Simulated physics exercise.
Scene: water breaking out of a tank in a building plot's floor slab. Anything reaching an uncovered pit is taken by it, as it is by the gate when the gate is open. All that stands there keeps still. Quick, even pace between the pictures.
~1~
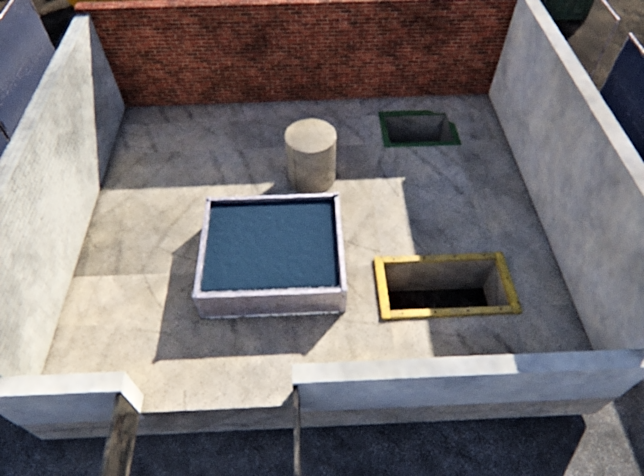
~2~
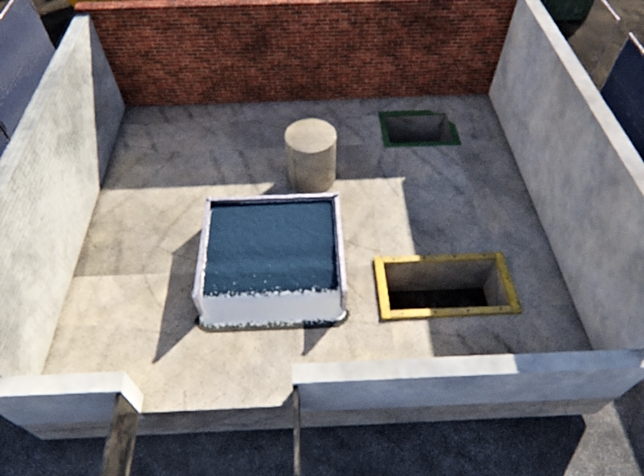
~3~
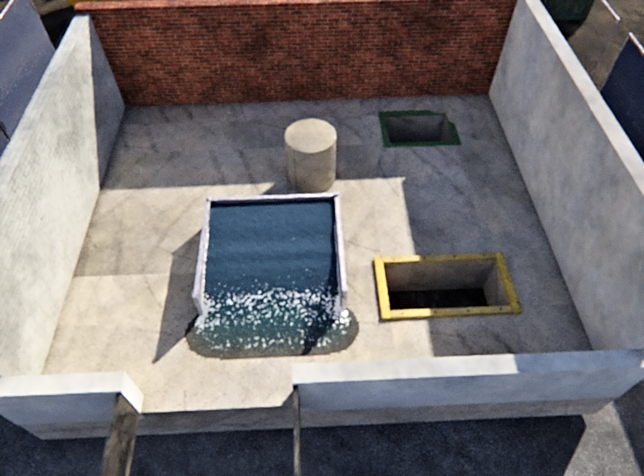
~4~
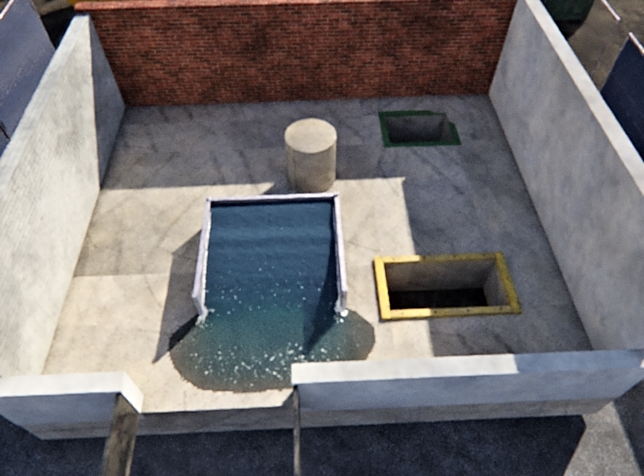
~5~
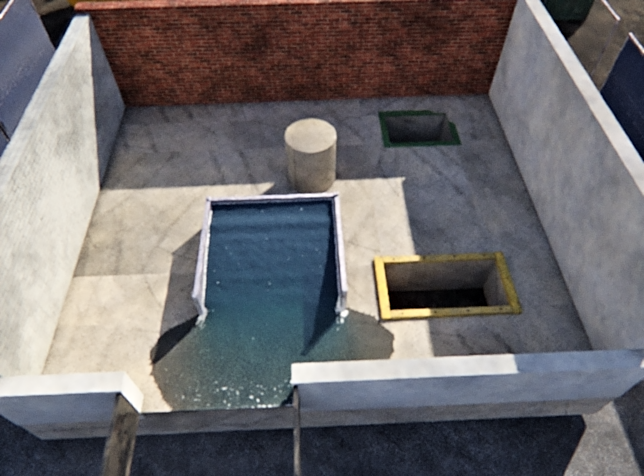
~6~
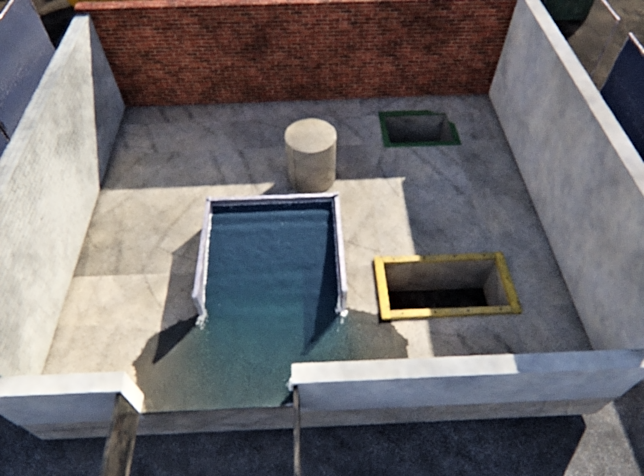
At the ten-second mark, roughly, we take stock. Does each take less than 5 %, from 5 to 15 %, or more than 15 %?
The gate is going to swallow a share past fifteen per cent; the green pit is going to swallow a share short of five per cent; the yellow pit is going to swallow a share short of five per cent.
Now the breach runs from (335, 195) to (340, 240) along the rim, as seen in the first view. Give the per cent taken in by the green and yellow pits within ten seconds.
Per cent: Green 25, yellow 6.
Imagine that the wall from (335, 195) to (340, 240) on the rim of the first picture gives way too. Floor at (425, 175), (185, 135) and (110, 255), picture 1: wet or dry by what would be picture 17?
The first would be drenched, the second still unwetted and the third still unwetted.
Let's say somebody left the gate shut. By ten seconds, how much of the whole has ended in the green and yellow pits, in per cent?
Per cent: Green 6, yellow 8.
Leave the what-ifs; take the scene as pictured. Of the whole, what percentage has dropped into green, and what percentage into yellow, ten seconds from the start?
Roughly 2 and 2 %.
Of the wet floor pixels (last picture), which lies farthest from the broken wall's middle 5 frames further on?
At roughly (482, 378).
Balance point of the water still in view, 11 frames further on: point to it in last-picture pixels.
That puts it at around (295, 309).
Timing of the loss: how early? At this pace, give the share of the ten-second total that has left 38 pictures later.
About 90 per cent.
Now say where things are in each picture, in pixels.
The water tank at (272, 245) is whole and still, in the first frame.
The front is at (202, 323), out from the gap at (273, 306), in the second frame.
The front is at (193, 334), out from the gap at (273, 307), in the third frame.
The front is at (184, 366), out from the gap at (273, 307), in the fourth frame.
Water pours out at (273, 307) and has run to a hidden place, in the fifth frame.
Water pours out at (273, 307) and has run to a hidden place, in the sixth frame.
A moment on, water covers 10 % of the floor; the gate 15 %, the green pit 0 %, the yellow pit 0 %.
Next, water covers 15 % of the floor; the gate 32 %, the green pit 0 %, the yellow pit 0 %.
Then, water covers 20 % of the floor; the gate 47 %, the green pit 0 %, the yellow pit 1 %.
Later, water covers 30 % of the floor; the gate 58 %, the green pit 0 %, the yellow pit 2 %.
In the end, water covers 30 % of the floor; the gate 64 %, the green pit 2 %, the yellow pit 2 %.
